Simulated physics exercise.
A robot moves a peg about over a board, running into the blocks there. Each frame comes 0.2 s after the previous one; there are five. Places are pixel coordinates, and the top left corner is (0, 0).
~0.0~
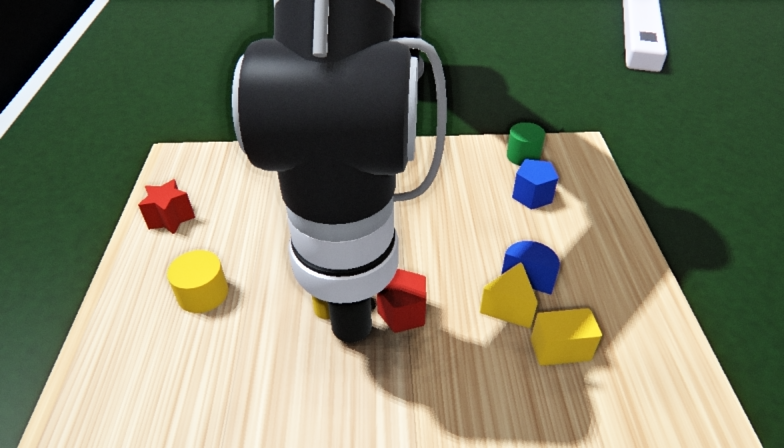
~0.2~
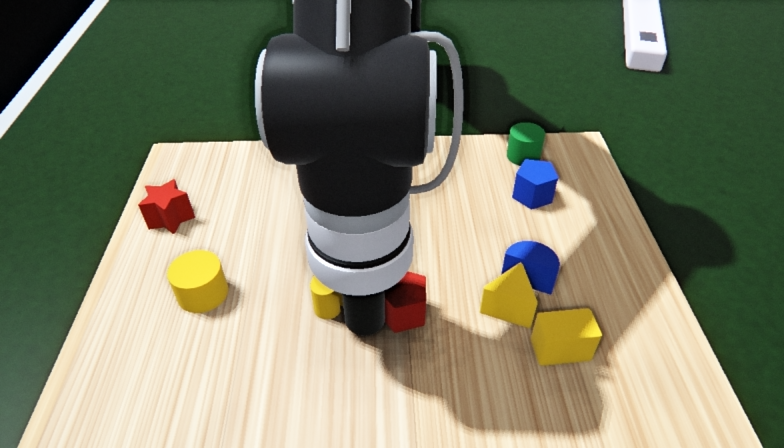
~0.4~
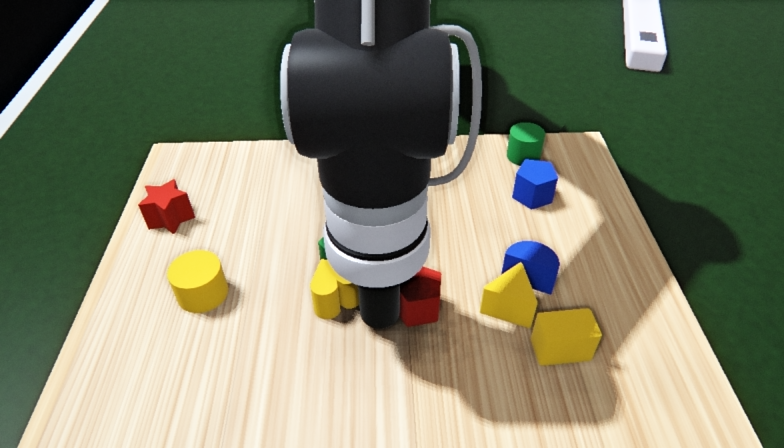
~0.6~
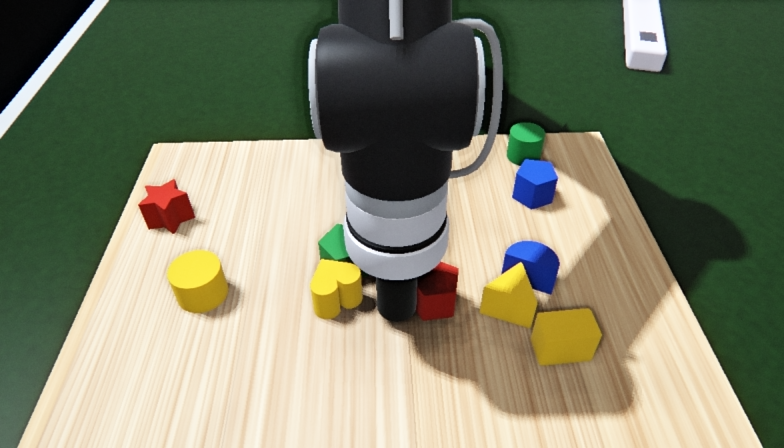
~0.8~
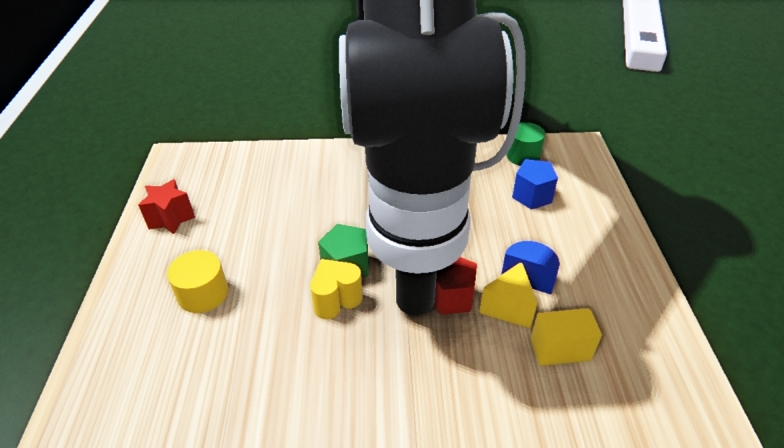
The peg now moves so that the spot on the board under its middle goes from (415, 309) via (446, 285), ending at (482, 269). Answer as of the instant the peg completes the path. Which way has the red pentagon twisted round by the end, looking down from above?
It goes clockwise.
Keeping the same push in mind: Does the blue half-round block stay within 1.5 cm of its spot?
In short: No.
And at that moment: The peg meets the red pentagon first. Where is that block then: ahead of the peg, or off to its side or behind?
By then it is in front of the peg.
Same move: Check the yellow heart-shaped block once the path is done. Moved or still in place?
It keeps its position.
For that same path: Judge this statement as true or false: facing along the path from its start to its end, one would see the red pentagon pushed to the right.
The statement is correct.
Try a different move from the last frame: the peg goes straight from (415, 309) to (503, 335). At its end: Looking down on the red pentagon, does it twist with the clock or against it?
Seen from above, its turn is counter-clockwise.
The first path, step by step. Halfway along, peg (448, 276); red pentagon (491, 256), turned 30° clockwise; blue half-round block (540, 252).
At the end, peg (483, 261); yellow heart-shaped block not moved; red pentagon (526, 243), turned 35° clockwise; yellow triangle not moved; blue half-round block (567, 249), turned 60° clockwise.
